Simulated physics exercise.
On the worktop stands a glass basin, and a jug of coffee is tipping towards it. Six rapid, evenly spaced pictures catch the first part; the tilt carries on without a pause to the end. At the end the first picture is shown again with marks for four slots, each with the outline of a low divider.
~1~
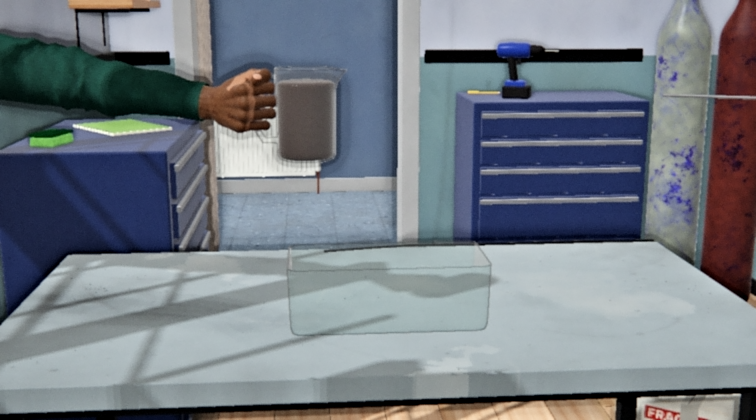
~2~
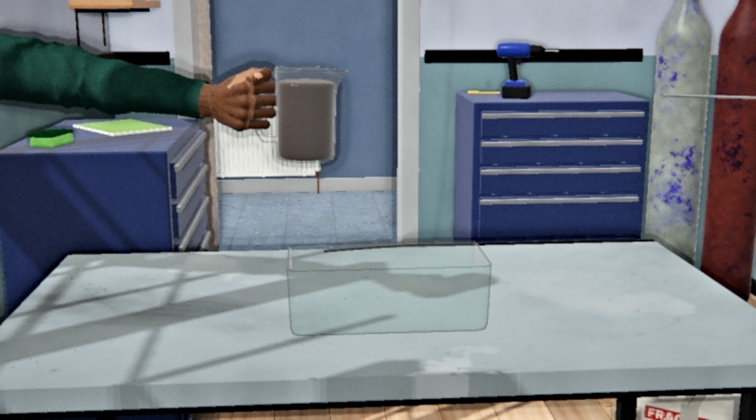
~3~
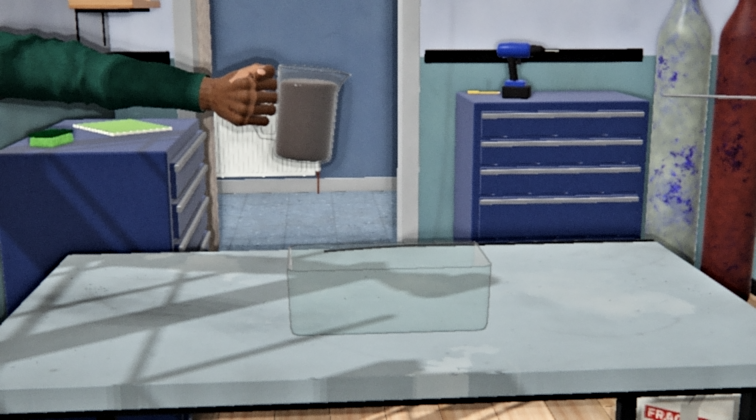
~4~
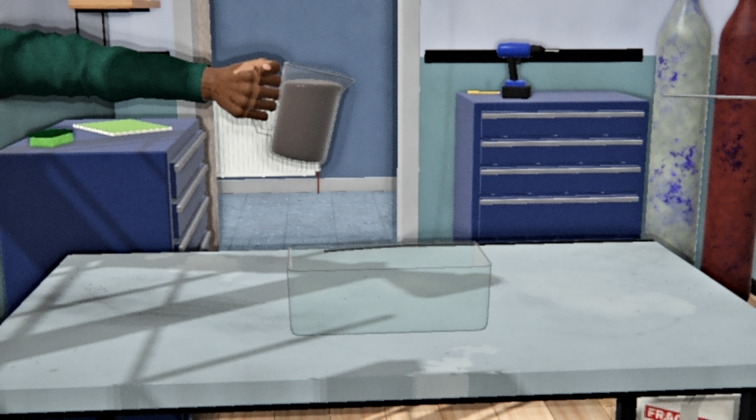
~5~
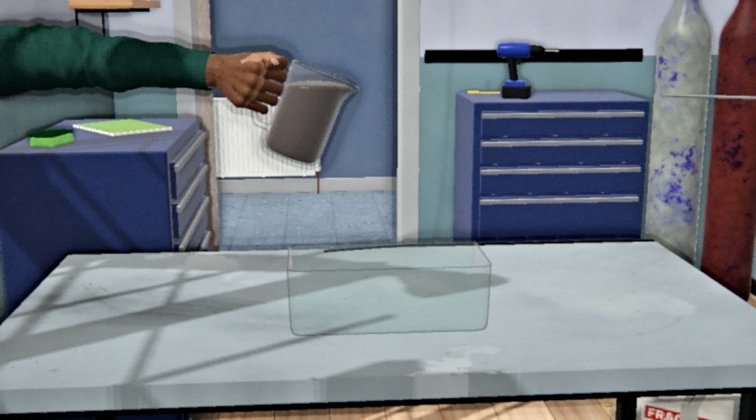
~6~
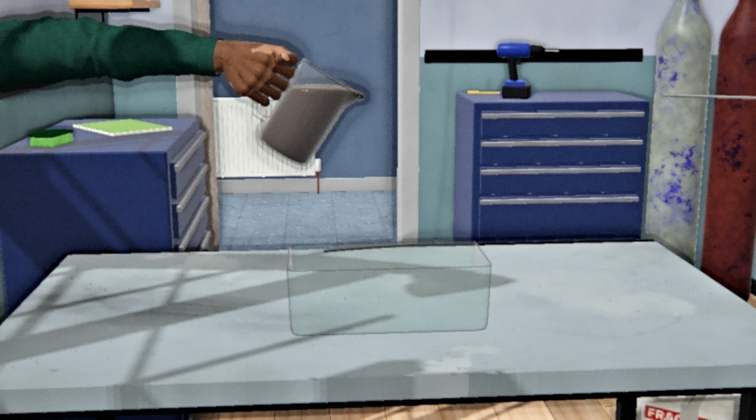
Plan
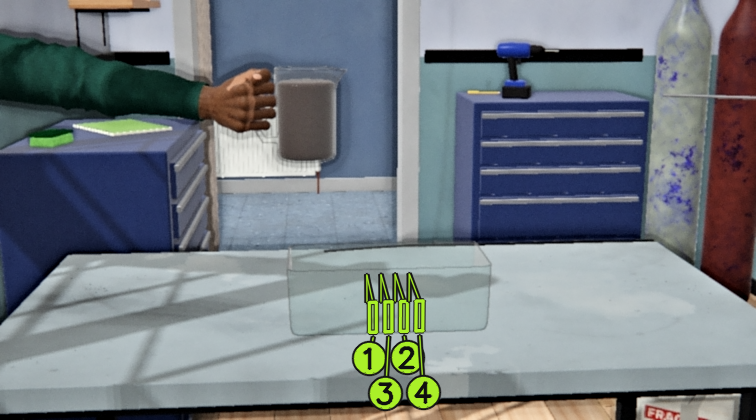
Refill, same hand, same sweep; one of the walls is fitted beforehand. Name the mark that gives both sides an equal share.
Choose 4.
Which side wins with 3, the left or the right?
The right side.
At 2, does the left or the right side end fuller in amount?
The right side.
In lime, 1 at (373, 337); 2 at (404, 336); 3 at (388, 336); 4 at (419, 335).
With 1, about 5 % ends left of the wall and 90 % right of it; 5 % is lost outside.
With 2, about 10 % ends left of the wall and 87 % right of it; 3 % is lost outside.
With 3, about 5 % ends left of the wall and 92 % right of it; 3 % is lost outside.
With 4, about 49 % ends left of the wall and 48 % right of it; 3 % is lost outside.
